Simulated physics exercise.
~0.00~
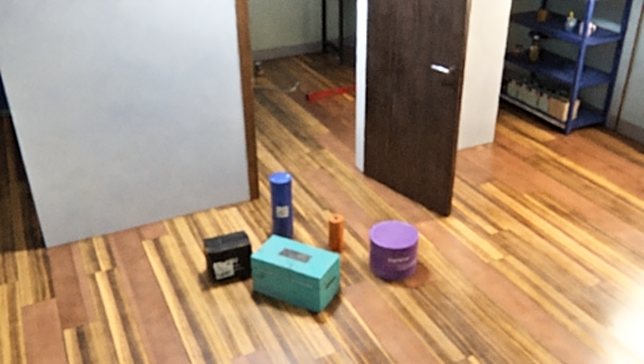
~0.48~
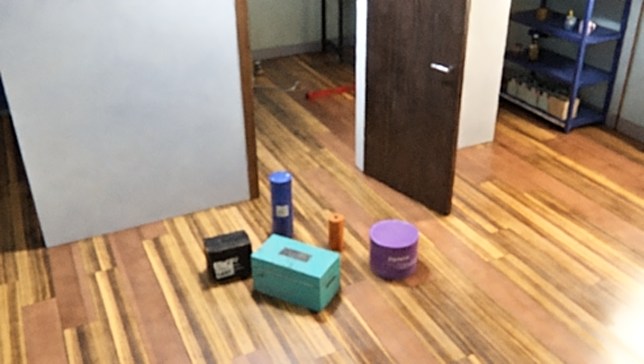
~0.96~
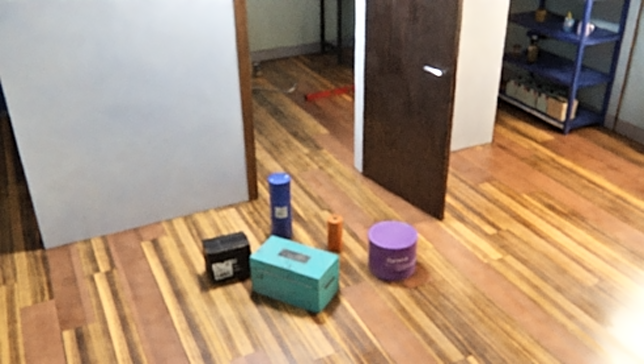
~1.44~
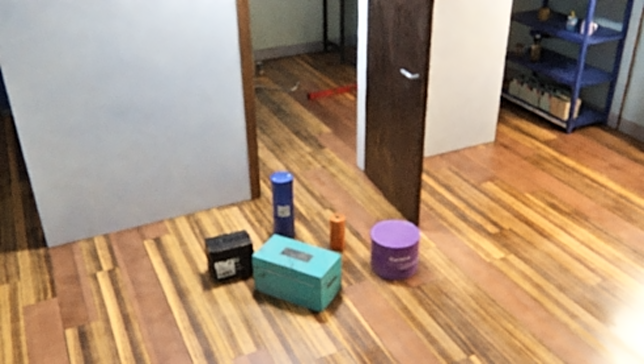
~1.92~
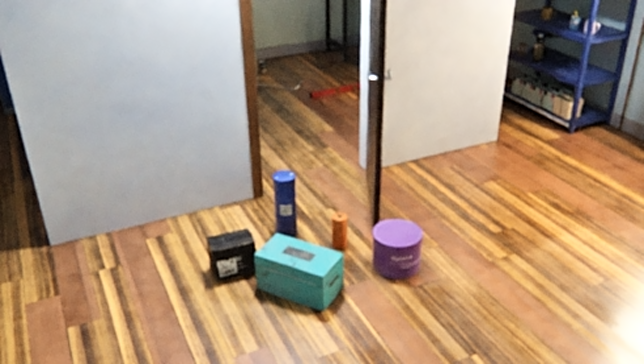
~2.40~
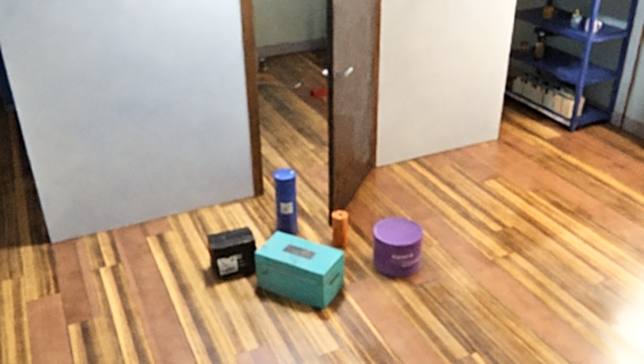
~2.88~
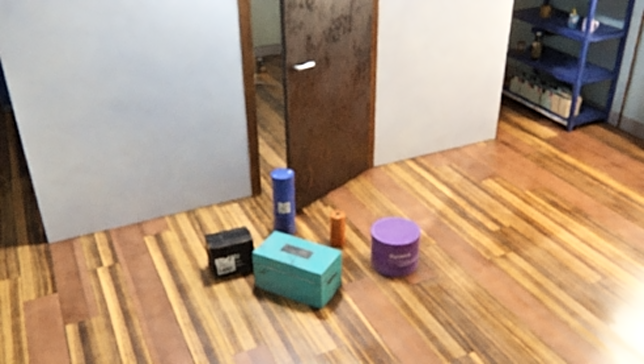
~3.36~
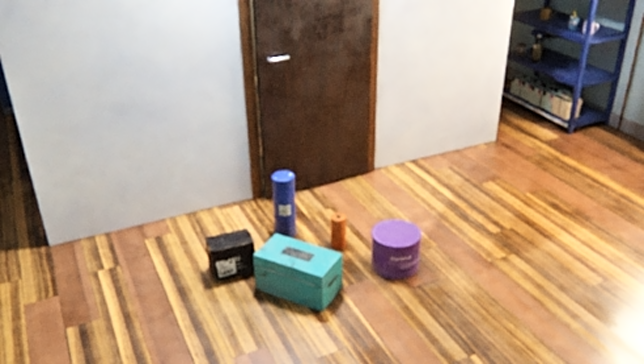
The clip shows a dark brown door standing open behind a blue cylinder, an orange roll, a purple pail, a black parcel and a turquoise toolbox on a wooden floor. The door gradually swings leftward until it closes fully, while the objects stay in place.
